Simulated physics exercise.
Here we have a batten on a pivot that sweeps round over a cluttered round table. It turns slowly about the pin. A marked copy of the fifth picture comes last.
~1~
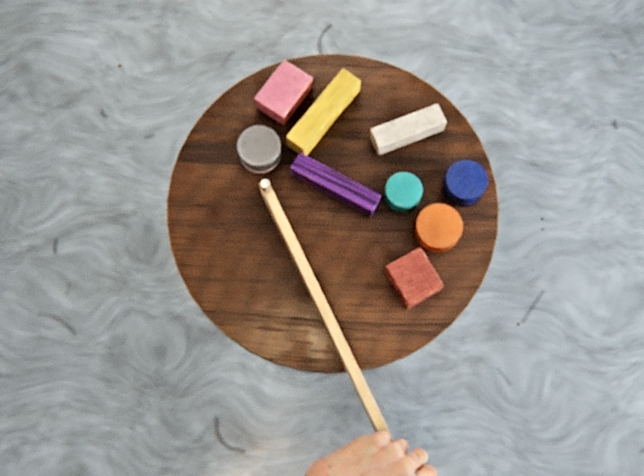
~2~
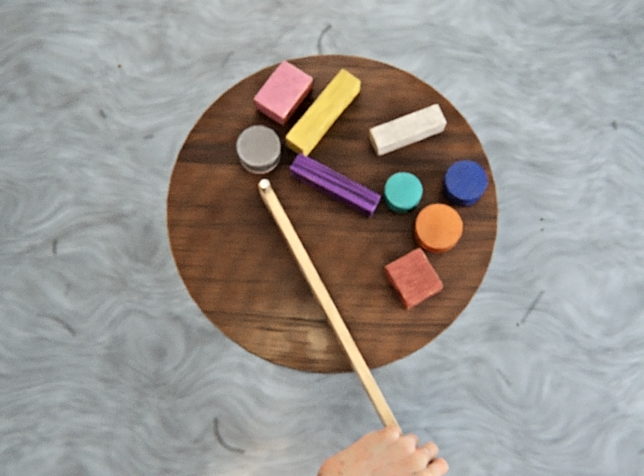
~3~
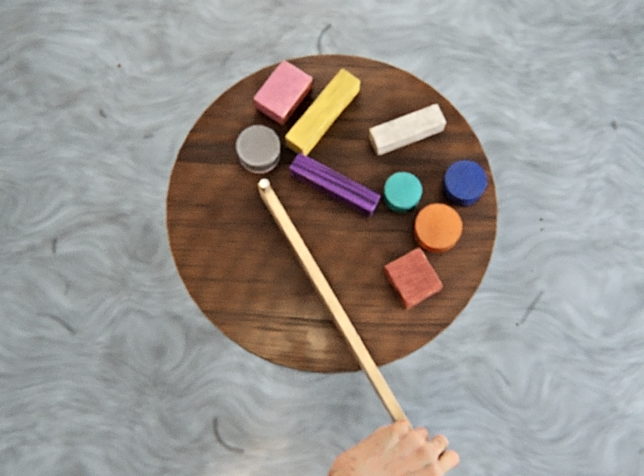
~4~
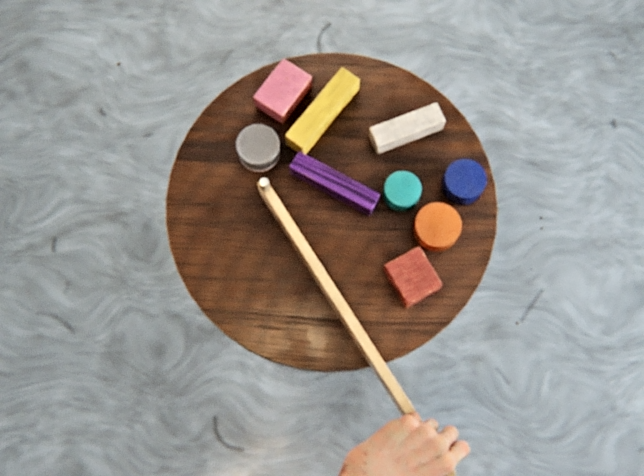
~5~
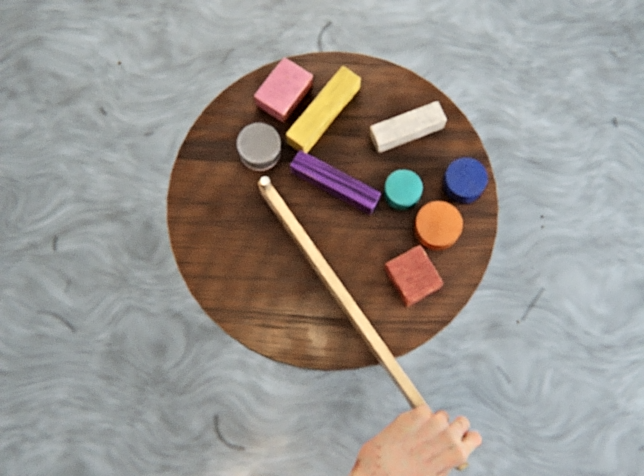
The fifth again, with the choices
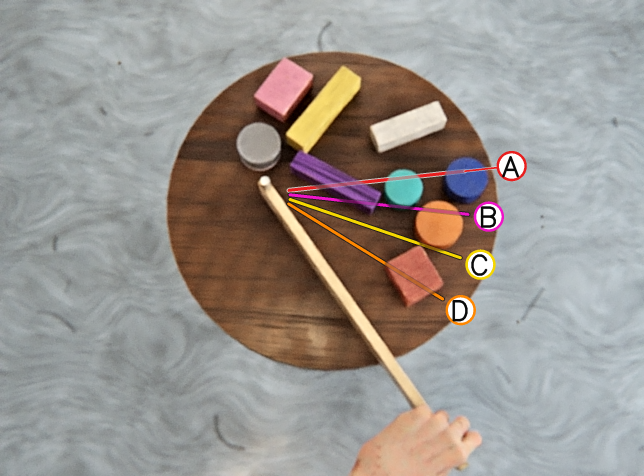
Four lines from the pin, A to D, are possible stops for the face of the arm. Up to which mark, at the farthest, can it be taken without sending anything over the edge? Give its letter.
C.
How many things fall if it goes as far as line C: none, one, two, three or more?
In all, none.
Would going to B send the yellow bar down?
No.
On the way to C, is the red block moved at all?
Yes.
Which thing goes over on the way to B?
The blue tin.
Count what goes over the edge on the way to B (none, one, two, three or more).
In all, one.
On the marked copy, A at (377, 181); B at (379, 205); C at (374, 228); D at (365, 251).
Taking C. A third of the way, arm (352, 260); blue tin (465, 181); pink block (284, 90).
Two thirds of the way, arm (367, 238); blue tin (468, 176); orange tin (445, 212).
When it is over, arm (374, 223); blue tin (479, 157); orange tin (452, 189); nothing has fallen.
As for the rest, A drops the blue tin; B drops the blue tin; D is safe but short.
